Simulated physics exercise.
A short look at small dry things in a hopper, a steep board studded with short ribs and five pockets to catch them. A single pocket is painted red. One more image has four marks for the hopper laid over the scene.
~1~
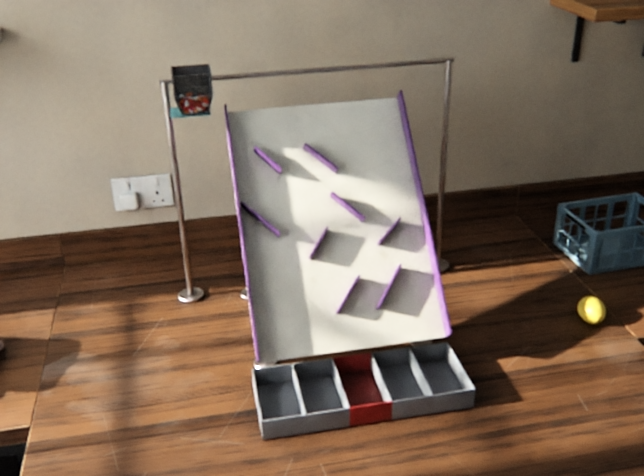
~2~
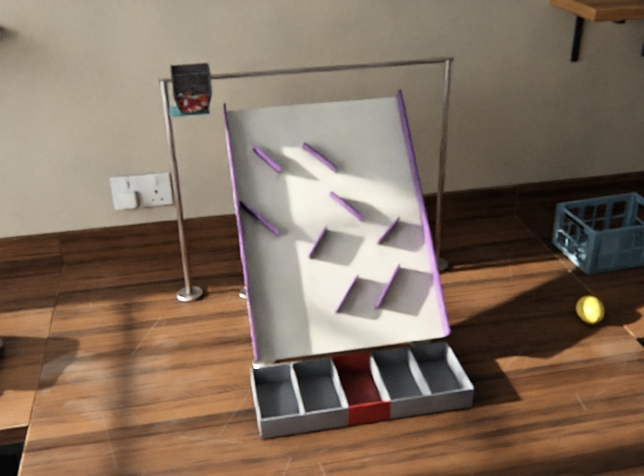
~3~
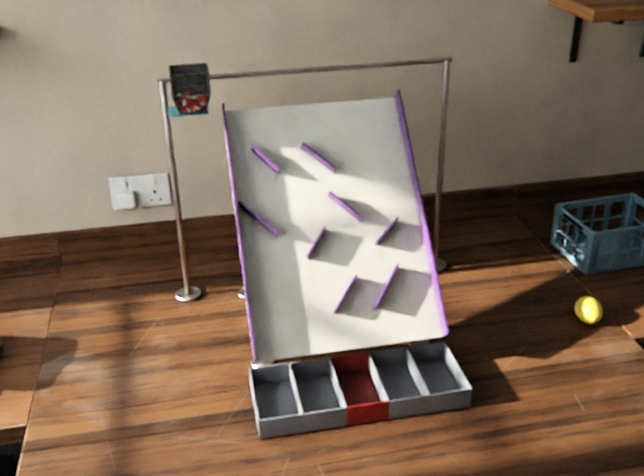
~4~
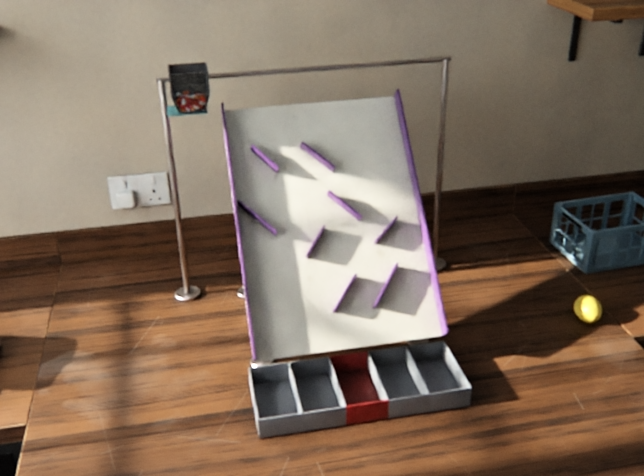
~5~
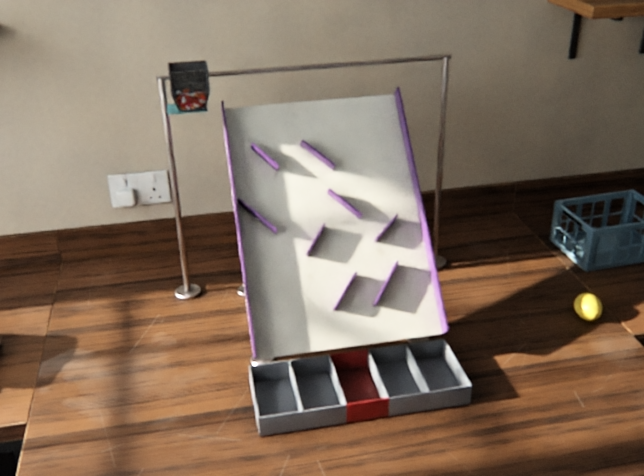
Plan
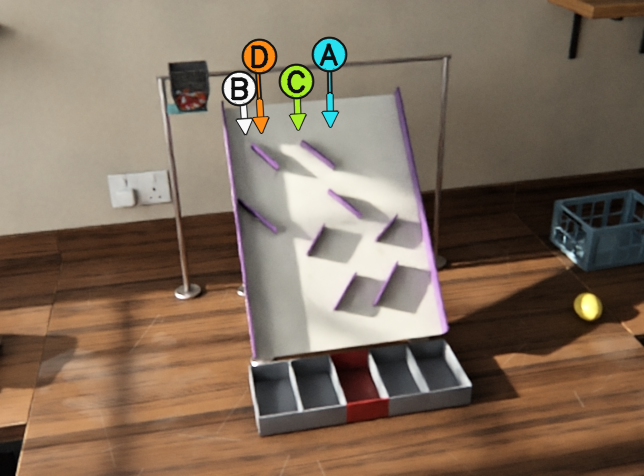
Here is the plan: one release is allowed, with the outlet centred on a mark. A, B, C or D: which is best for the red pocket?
Mark A.
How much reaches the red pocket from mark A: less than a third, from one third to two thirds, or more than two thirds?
Mark A gives more than two thirds.
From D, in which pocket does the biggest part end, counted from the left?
It is the first one.
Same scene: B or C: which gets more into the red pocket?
C.
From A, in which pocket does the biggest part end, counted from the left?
The third.
On the marked copy, mark A meets the board at (330, 121); mark B meets the board at (245, 128); mark C meets the board at (298, 124); mark D meets the board at (261, 127).
Choosing A, the larger part in the red pocket, roughly a quarter in other pockets.
Choosing B, not one piece in the red pocket, almost all in other pockets.
Choosing C, roughly a third in the red pocket, roughly two thirds in other pockets.
Choosing D, about a tenth in the red pocket, the larger part in other pockets, just a few held on the board.
